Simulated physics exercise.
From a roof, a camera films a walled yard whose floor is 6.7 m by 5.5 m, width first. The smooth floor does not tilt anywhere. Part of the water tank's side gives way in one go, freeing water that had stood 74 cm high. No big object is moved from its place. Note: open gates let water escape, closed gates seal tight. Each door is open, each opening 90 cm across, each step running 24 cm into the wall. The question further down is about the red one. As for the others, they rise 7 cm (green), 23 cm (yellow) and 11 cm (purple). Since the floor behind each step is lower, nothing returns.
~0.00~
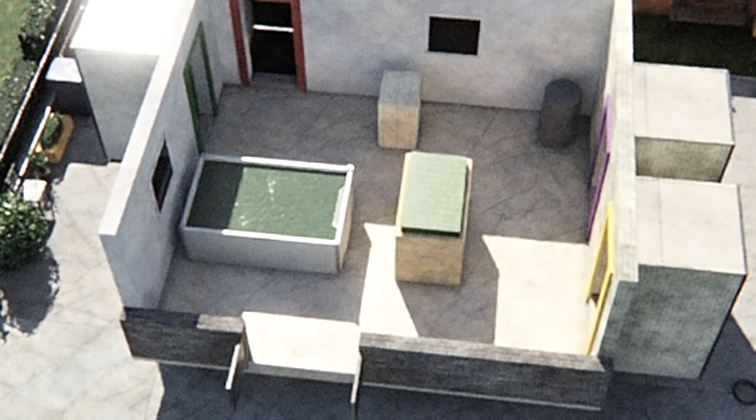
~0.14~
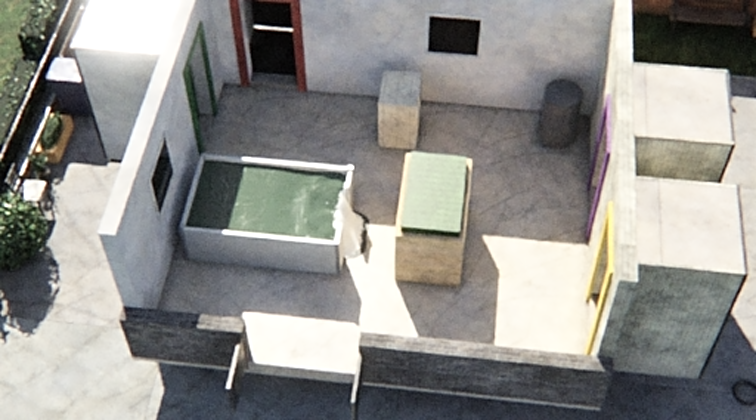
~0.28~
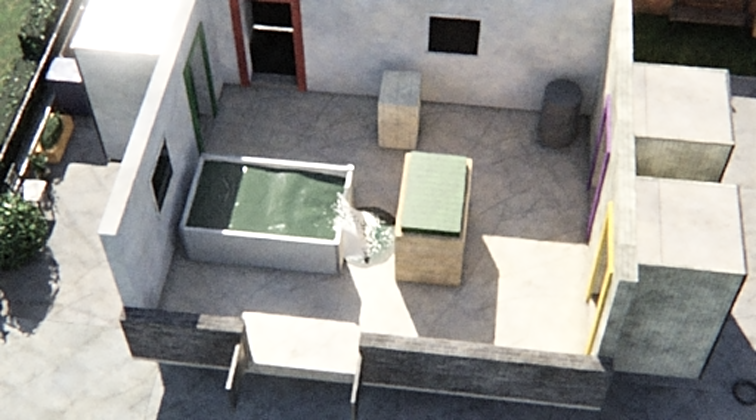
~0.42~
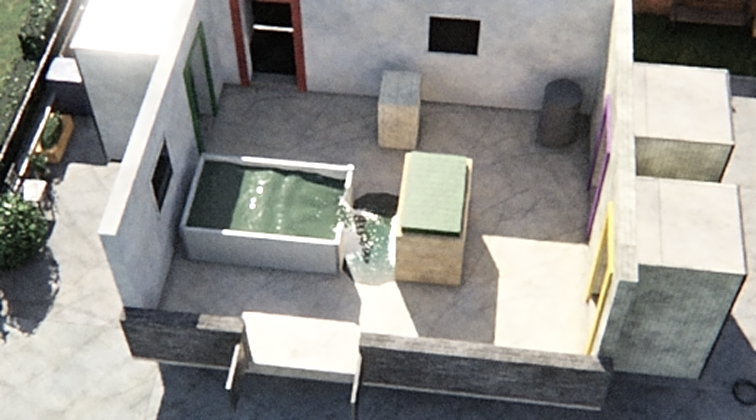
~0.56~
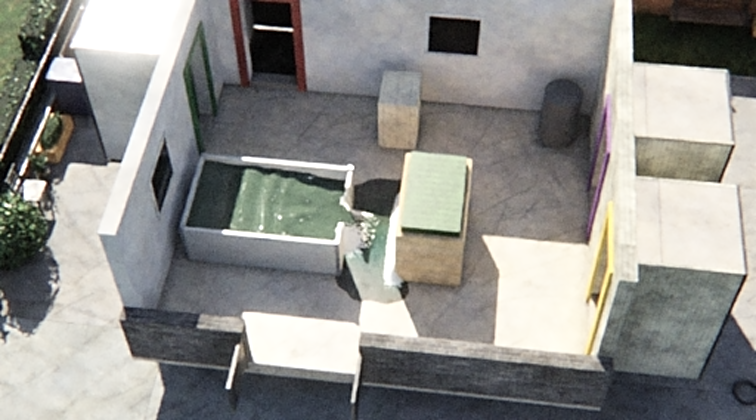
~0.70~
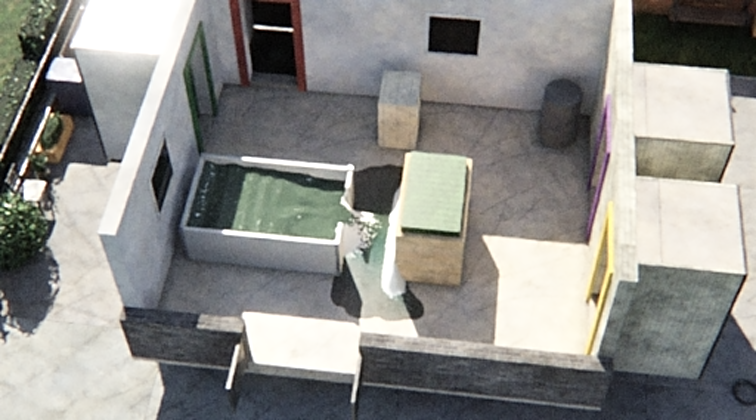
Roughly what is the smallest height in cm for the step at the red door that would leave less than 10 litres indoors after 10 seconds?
Close to 8.5 cm.
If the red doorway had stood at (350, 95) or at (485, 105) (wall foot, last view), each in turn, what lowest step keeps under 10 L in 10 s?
Minimums: Roughly 8.0 cm and 10.5 cm.
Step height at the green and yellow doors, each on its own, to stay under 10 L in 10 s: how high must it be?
Some 7.5 cm for green, some 6.5 cm for yellow.
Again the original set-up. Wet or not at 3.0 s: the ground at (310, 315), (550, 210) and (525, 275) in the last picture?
In order: Soaked, untouched, untouched.
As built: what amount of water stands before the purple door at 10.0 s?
It comes to about 6.0 centimetres deep.
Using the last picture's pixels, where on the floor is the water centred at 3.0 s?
(326, 223), roughly.
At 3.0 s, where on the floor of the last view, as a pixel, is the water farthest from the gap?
Pixel close to (589, 118).
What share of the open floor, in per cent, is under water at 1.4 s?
Wet: Close to 20 %.
After 1.4 s water covers 20 % of the floor, deepest (52 cm) near (400, 238); it has not reached the red door.
After 3.0 s water covers 55 % of the floor, deepest (32 cm) near (389, 237); 10 cm at the red door, 0 litres in over its 11 cm step.
After 10.0 s water covers 95 % of the floor, deepest (13 cm) near (389, 237); 7 cm at the red door, 1 litre in over its 11 cm step.
At the red door as built, the water arrived by 2.2 s and peaked near 12 cm at 5.6 s.
With a step of 7.5 cm, 22 litres would have come in within the 10 s; with 10.5 cm, 2 litres. So under 10 litres takes about 8.5 cm.
